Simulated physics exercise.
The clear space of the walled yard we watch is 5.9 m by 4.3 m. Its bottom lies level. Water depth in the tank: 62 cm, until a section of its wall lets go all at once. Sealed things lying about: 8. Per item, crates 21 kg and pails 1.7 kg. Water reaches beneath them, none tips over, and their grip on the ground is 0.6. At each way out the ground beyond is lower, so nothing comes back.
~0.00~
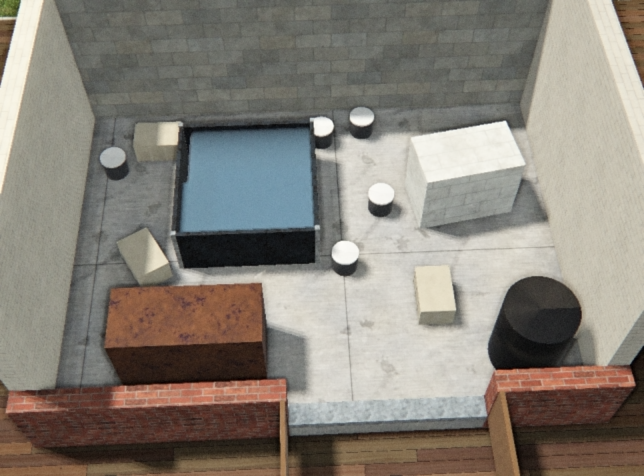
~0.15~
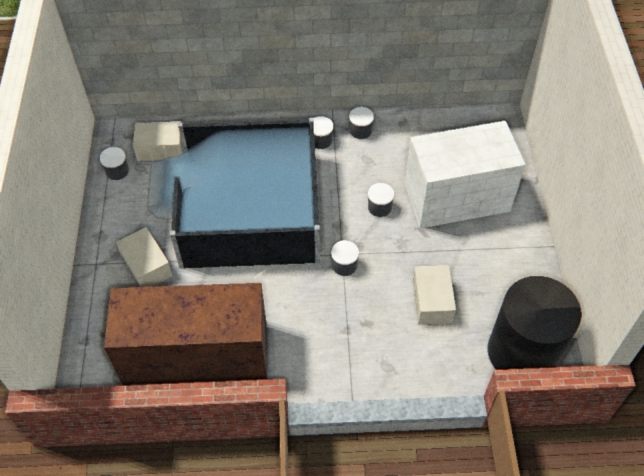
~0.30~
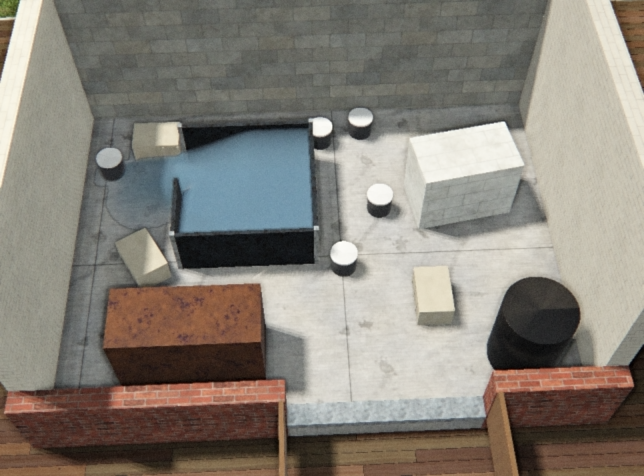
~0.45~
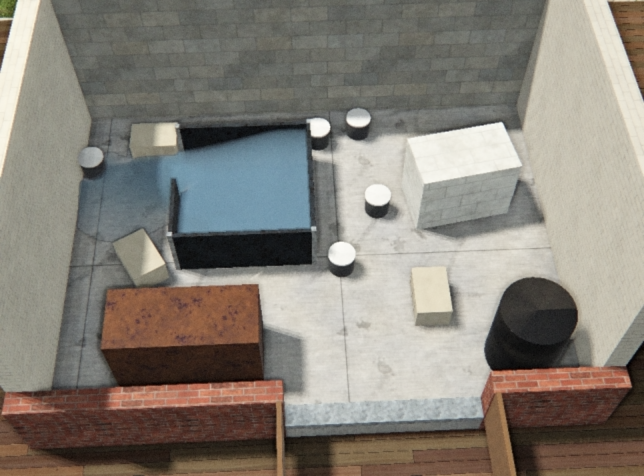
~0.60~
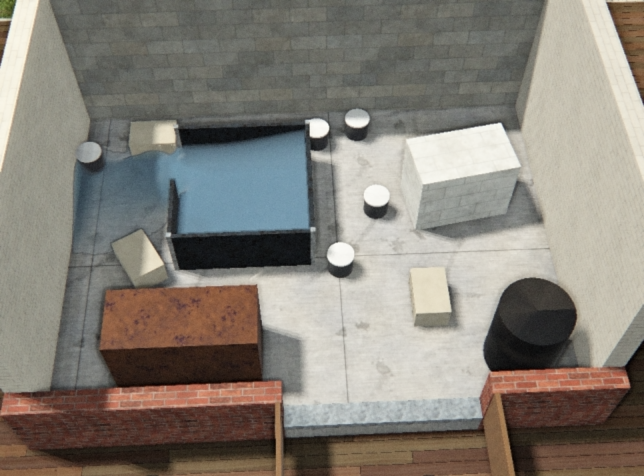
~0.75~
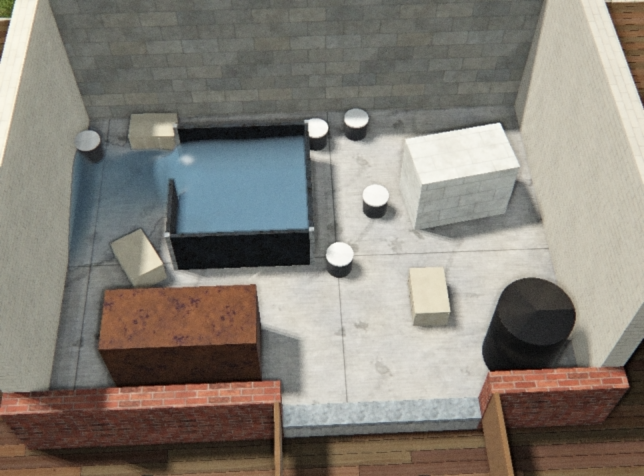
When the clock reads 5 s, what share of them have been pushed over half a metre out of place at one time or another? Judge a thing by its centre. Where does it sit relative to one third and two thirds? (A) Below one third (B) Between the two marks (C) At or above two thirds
Between the two marks (B).
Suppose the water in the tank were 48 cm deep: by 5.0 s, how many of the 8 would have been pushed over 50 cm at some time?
Count: 4.
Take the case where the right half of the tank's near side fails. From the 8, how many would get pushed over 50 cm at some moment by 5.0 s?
You'd get 1 in that case.
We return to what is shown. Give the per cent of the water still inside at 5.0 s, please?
Roughly 100 percent.
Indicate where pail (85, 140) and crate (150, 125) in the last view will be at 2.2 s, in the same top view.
(156, 126) and (242, 126), roughly.
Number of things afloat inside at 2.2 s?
1 of them.
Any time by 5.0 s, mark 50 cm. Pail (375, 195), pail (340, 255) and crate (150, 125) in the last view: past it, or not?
The first is inside the limit, the second inside the limit, and the third beyond the limit.
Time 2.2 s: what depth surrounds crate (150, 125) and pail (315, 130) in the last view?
Close to 10 and 0 centimetres.
After 1.1 s 1 of 8 are over 50 cm from their spots; 1 afloat.
After 2.2 s 2 of 8 are over 50 cm from their spots; 1 afloat.
After 3.5 s 4 of 8 are over 50 cm from their spots; 2 afloat.
After 5.0 s 4 of 8 are over 50 cm from their spots, and 4 have been at some point; 4 afloat.
